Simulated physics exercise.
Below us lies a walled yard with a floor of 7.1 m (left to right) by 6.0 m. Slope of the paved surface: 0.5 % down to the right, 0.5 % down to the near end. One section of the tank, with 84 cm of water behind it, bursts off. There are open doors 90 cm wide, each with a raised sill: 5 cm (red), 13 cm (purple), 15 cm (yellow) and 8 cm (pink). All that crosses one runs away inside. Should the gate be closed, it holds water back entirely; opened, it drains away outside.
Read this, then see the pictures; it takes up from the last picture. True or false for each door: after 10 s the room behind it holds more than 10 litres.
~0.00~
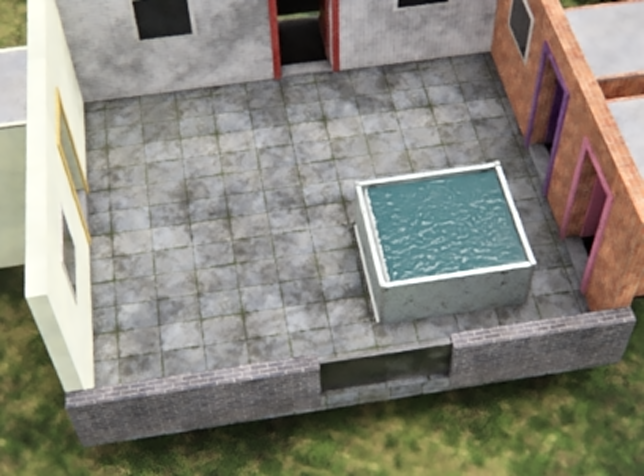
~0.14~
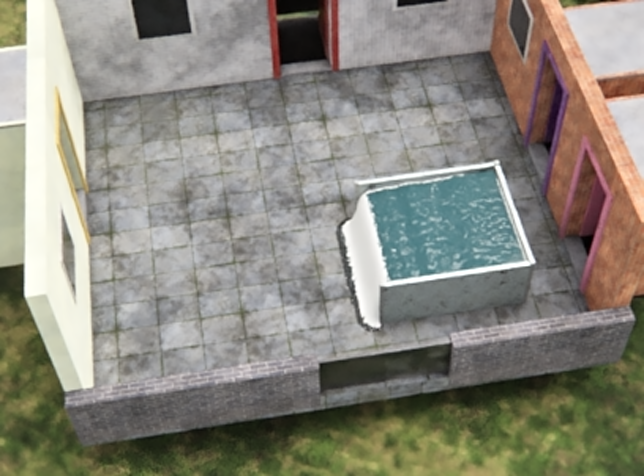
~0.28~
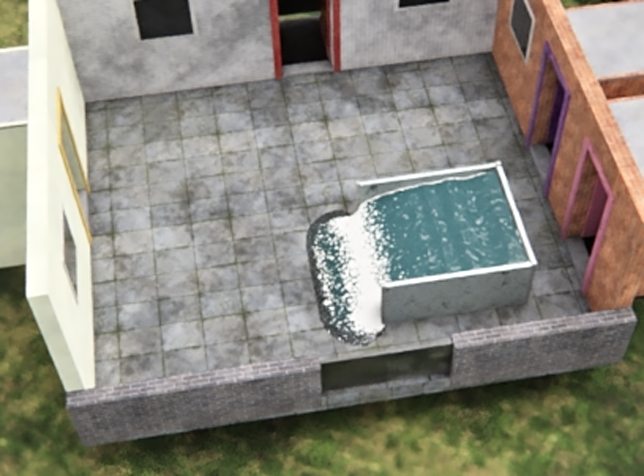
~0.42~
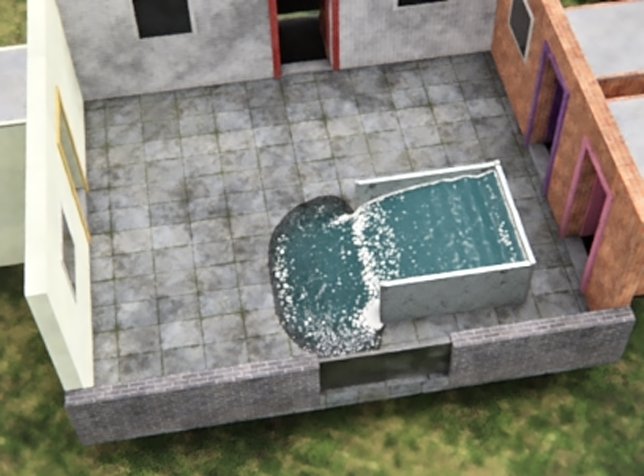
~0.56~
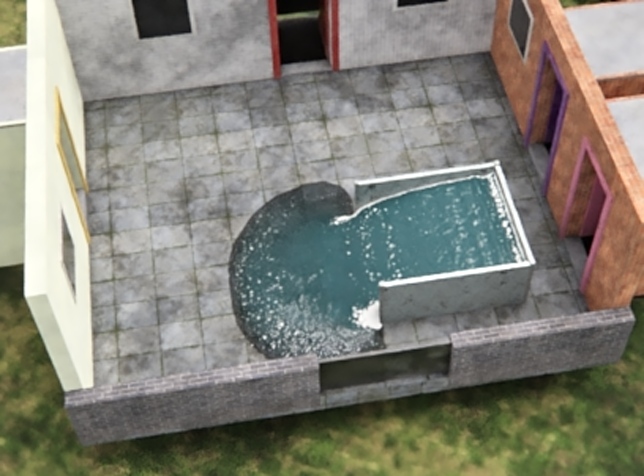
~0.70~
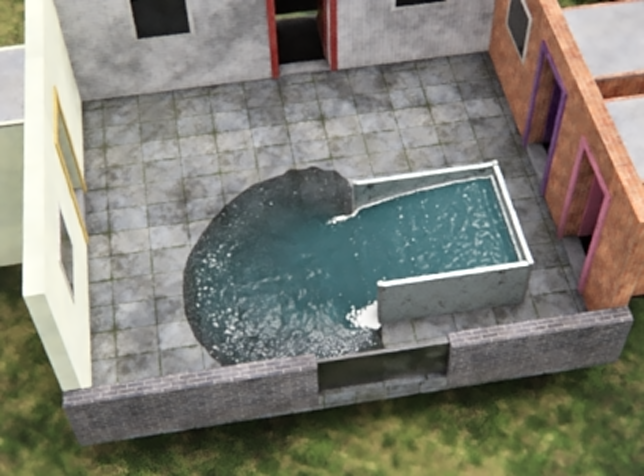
Red door: True; purple door: False; yellow door: True; pink door: True.
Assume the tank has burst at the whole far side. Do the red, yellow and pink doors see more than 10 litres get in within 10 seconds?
Result: Red limit passed, yellow limit not passed, pink limit not passed.
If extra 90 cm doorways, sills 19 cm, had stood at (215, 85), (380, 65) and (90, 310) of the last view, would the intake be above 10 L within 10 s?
In sequence the answers are less than that, less than that and more than that.
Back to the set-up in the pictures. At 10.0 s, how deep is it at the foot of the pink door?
Close to 15.5 cm of depth.
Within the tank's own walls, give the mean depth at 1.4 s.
Average depth: About 39 cm.
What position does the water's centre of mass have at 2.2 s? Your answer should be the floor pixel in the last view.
The water is centred near (260, 283).
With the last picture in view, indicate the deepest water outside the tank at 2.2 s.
Near (132, 386).
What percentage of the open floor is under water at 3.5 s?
Near 55 per cent is wet.
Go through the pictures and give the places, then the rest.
In the first picture, still water, 84 cm deep, in the tank at (442, 226).
In the second picture, water pours out at (370, 259) and has run 1.0 m, to (378, 327); typically 7 cm deep outside, 84 cm at the tank's back.
In the third picture, water pours out at (372, 261) and has run 1.2 m, to (356, 339); typically 14 cm deep outside, 84 cm at the tank's back.
In the fourth picture, the front is at a hidden place, 1.6 m from the gap at (371, 261); 3.3 m2 of floor is under water; 79 cm left at the back of the tank.
In the fifth picture, the front is at (245, 325), 2.1 m from the gap at (370, 262); 5.6 m2 of floor is under water; 72 cm left at the back of the tank.
In the sixth picture, the front is at (190, 308), 2.7 m from the gap at (369, 262); 8.0 m2 of floor is under water; 72 cm left at the back of the tank.
After 1.4 s water covers 40 % of the floor and is deepest (35 cm) near (94, 415); red door not reached, purple door not reached, yellow door 7 cm at the sill, 0 L in, pink door not reached.
After 2.2 s water covers 50 % of the floor and is deepest (52 cm) near (132, 386); red door not reached, purple door not reached, yellow door 25 cm at the sill, 10 L in, pink door not reached.
After 3.5 s water covers 55 % of the floor and is deepest (31 cm) near (82, 105); red door not reached, purple door not reached, yellow door 20 cm at the sill, 43 L in, pink door not reached.
After 6.0 s water covers 85 % of the floor and is deepest (18 cm) near (190, 107); red door 9 cm at the sill, 2 L in, purple door not reached, yellow door 8 cm at the sill, 49 L in, pink door not reached.
After 10.0 s water covers 100 % of the floor and is deepest (17 cm) near (553, 230); red door 5 cm at the sill, 30 L in, purple door 10 cm at the sill, 0 L in, yellow door 6 cm at the sill, 49 L in, pink door 15 cm at the sill, 20 L in.
